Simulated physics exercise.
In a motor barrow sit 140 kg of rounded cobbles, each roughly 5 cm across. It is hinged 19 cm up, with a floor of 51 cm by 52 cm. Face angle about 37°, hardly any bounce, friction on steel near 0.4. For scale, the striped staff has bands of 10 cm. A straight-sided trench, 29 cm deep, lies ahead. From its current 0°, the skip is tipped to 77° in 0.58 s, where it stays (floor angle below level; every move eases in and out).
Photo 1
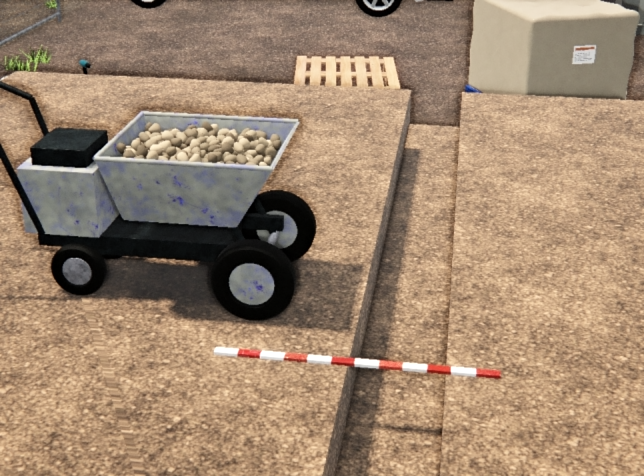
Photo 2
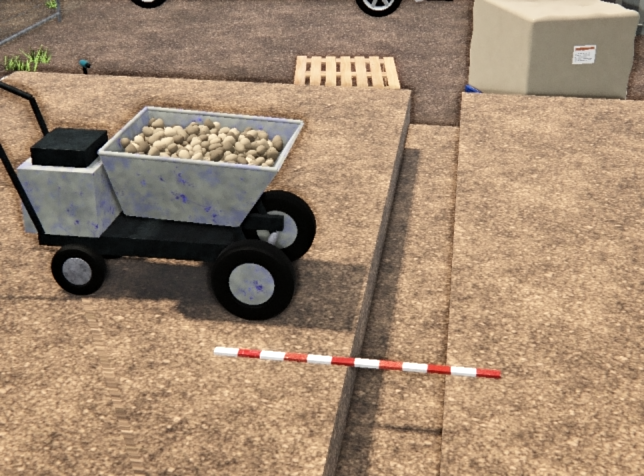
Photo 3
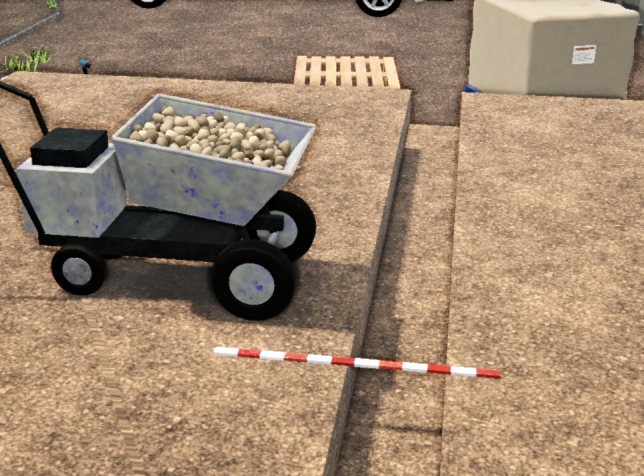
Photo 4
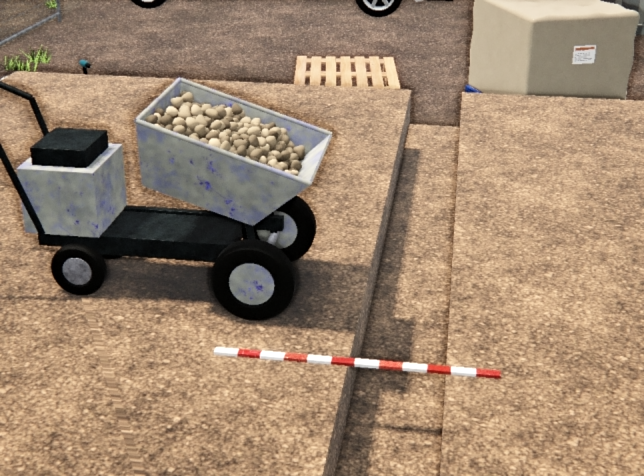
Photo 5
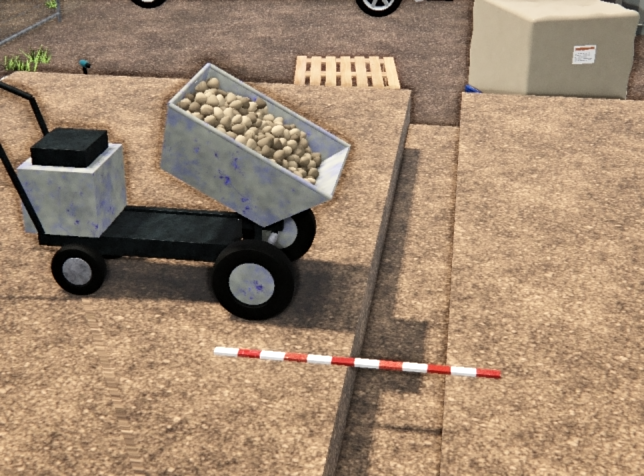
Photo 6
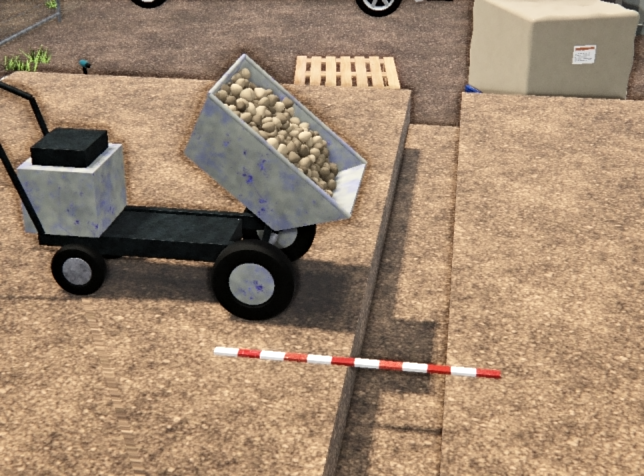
A pale grey, blue-flecked skip filled with rounded tan cobbles tilts on a black-wheeled motor barrow, seen from slightly above and to the side on brown, gritty ground. A red-and-white striped staff crosses a straight-sided trench right of the barrow, with a wooden pallet and beige block behind. The skip's left end rises steadily, steepening its rightward slope, while the barrow and camera stay still.
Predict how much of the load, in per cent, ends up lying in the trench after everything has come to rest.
Roughly 55 per cent of it.
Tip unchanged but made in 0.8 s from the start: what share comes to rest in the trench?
Close to 70 per cent then.
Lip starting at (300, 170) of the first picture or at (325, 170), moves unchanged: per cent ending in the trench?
35 %, then 15 %.
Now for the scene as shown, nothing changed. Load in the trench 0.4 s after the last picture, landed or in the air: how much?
By then, around 35 percent.
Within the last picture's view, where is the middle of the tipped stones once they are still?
Their middle lands near (443, 330).
Then, 0.1 s after the last picture the floor is at 64°, 100 % in the skip; the foremost stones are at (369, 220).
Then, 0.4 s after the last picture the floor is at 77°, 51 % in the skip, 34 % in the trench, 15 % past the trench; the foremost stones are at (479, 302).
Then, 0.7 s after the last picture the floor is at 77°, 9 % in the skip, 45 % in the trench, 46 % past the trench; the foremost stones are past the picture's edge.
Then, 2.7 s after the last picture the floor is at 77°, 0 % in the skip, 55 % in the trench, 45 % past the trench; the foremost stones are past the picture's edge.
